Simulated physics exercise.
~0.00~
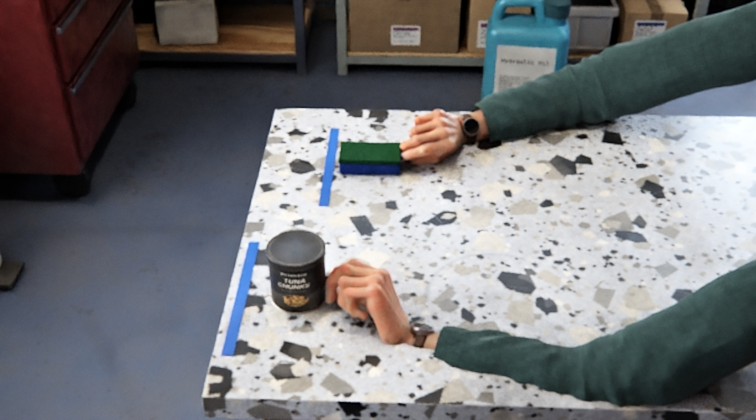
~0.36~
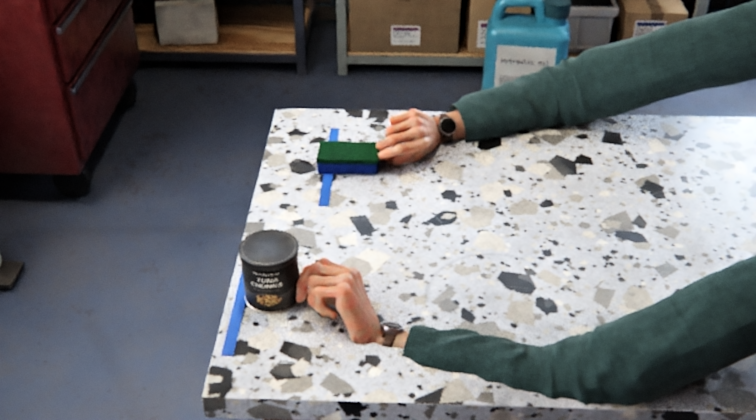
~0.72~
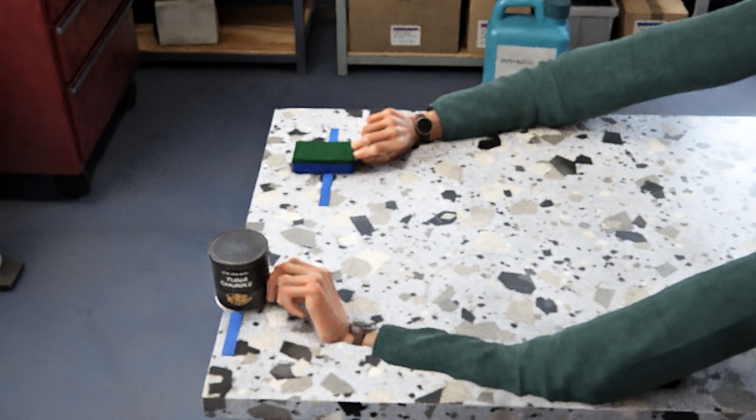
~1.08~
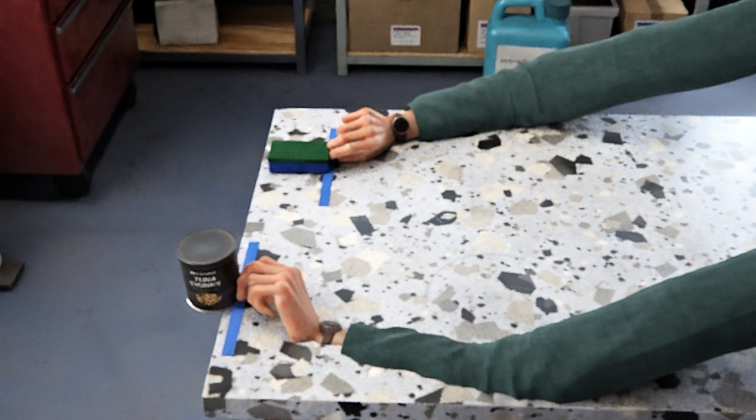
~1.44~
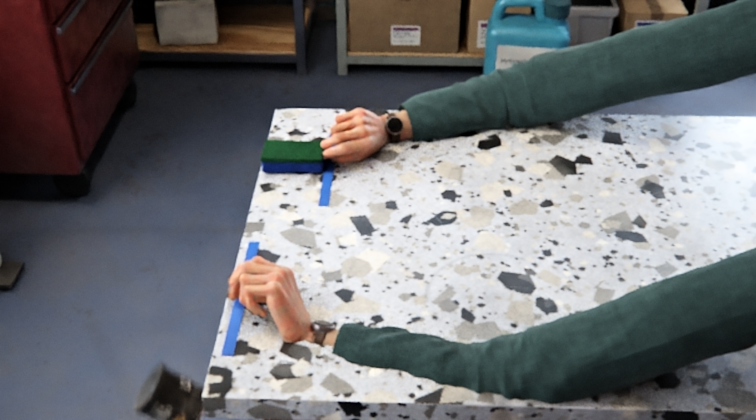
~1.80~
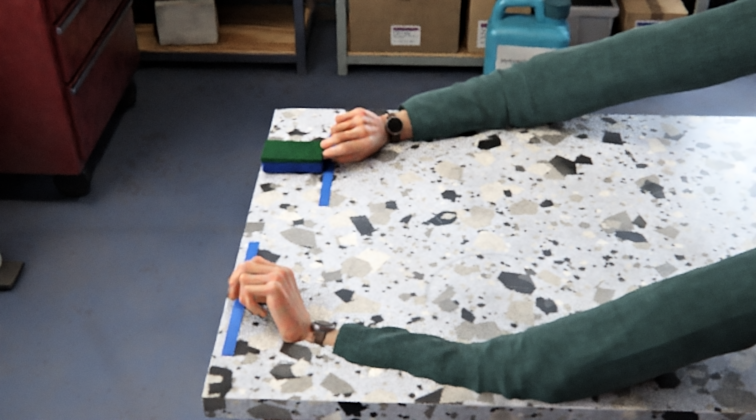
Two hands in green sleeves slowly pushed a black pot and a green and blue sponge left across a speckled table, past strips of blue tape, until the pot tipped off the edge and fell out of sight while the sponge stayed on top.
